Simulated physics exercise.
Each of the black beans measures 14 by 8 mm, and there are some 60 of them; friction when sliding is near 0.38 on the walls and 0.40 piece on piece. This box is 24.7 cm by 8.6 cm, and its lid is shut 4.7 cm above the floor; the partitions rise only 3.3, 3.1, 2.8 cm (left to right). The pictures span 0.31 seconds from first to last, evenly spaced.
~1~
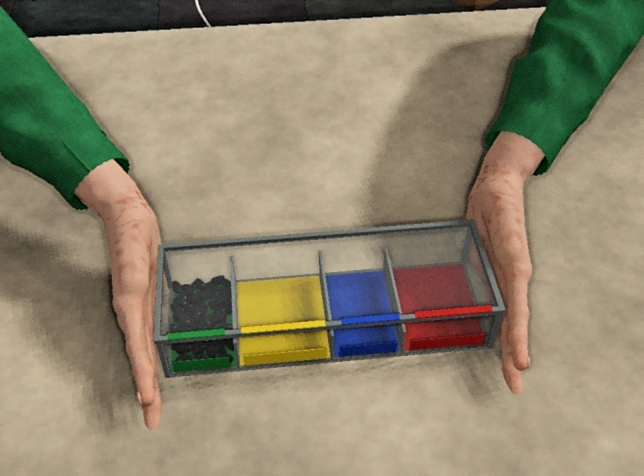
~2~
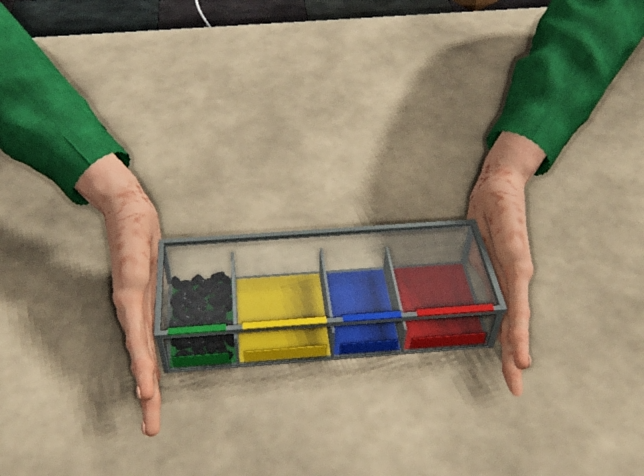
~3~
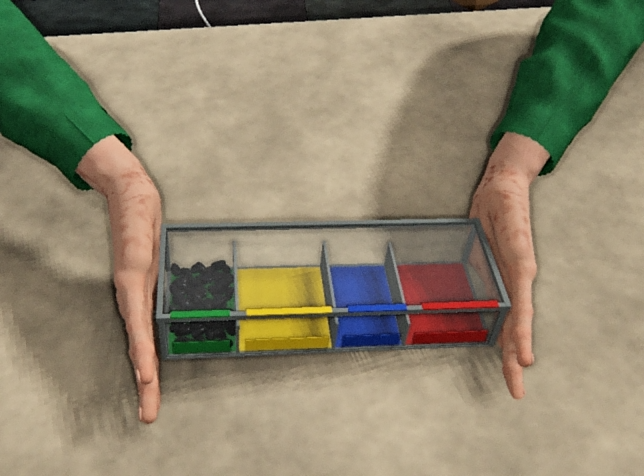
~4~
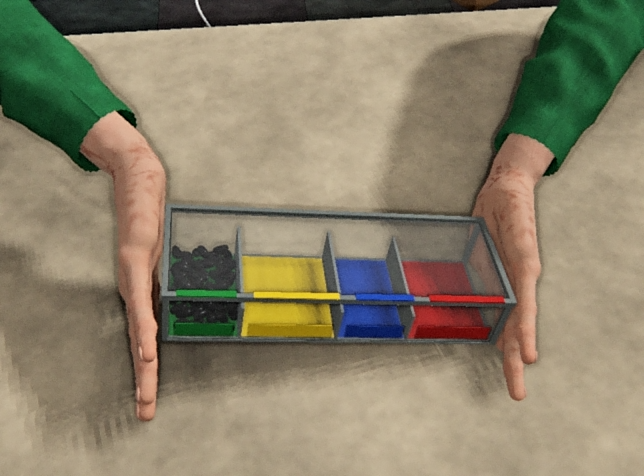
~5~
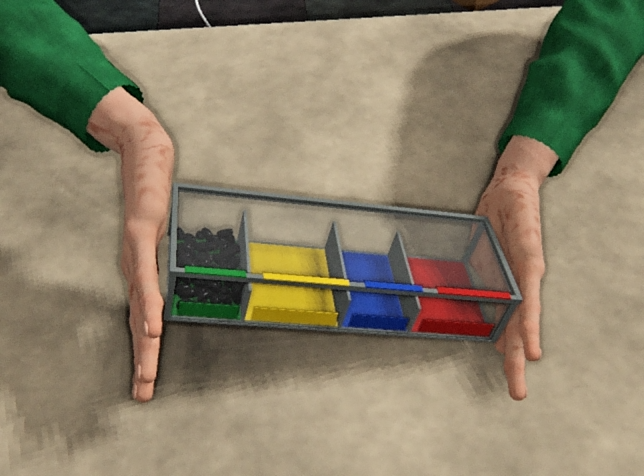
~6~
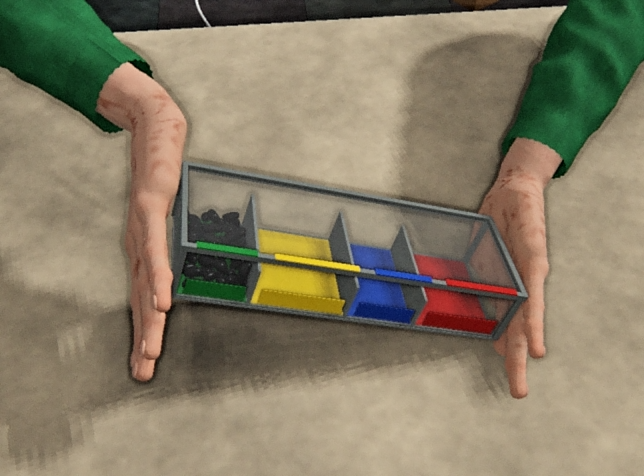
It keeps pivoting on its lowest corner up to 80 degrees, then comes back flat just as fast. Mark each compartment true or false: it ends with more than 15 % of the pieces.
Red: False, blue: False, green: True, yellow: True.
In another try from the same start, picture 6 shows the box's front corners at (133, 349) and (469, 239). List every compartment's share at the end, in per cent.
Red = 0 %; blue = 0 %; green = 100 %; yellow = 0 %.
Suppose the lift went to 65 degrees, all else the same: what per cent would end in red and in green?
Then red would get 0 per cent and green 90 per cent.
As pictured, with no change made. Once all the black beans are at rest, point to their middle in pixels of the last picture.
About (224, 301).
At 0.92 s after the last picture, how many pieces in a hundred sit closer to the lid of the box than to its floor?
Close to 40 in a hundred.
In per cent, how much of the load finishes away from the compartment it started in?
30 per cent, roughly.
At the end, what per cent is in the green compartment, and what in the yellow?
Final shares - green 70 percent, yellow 25 percent.
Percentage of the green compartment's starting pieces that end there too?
70 %.
Then, 0.92 s after the last picture, tilt 79 degrees; green 95 %, yellow 5 %.
Then, 1.54 s after the last picture, tilt 34 degrees; green 70 %, yellow 25 %.
Then, 2.20 s after the last picture, tilt 0 degrees; green 70 %, yellow 25 %.
In the end, red 0 %, blue 0 %, green 70 %, yellow 25 %.
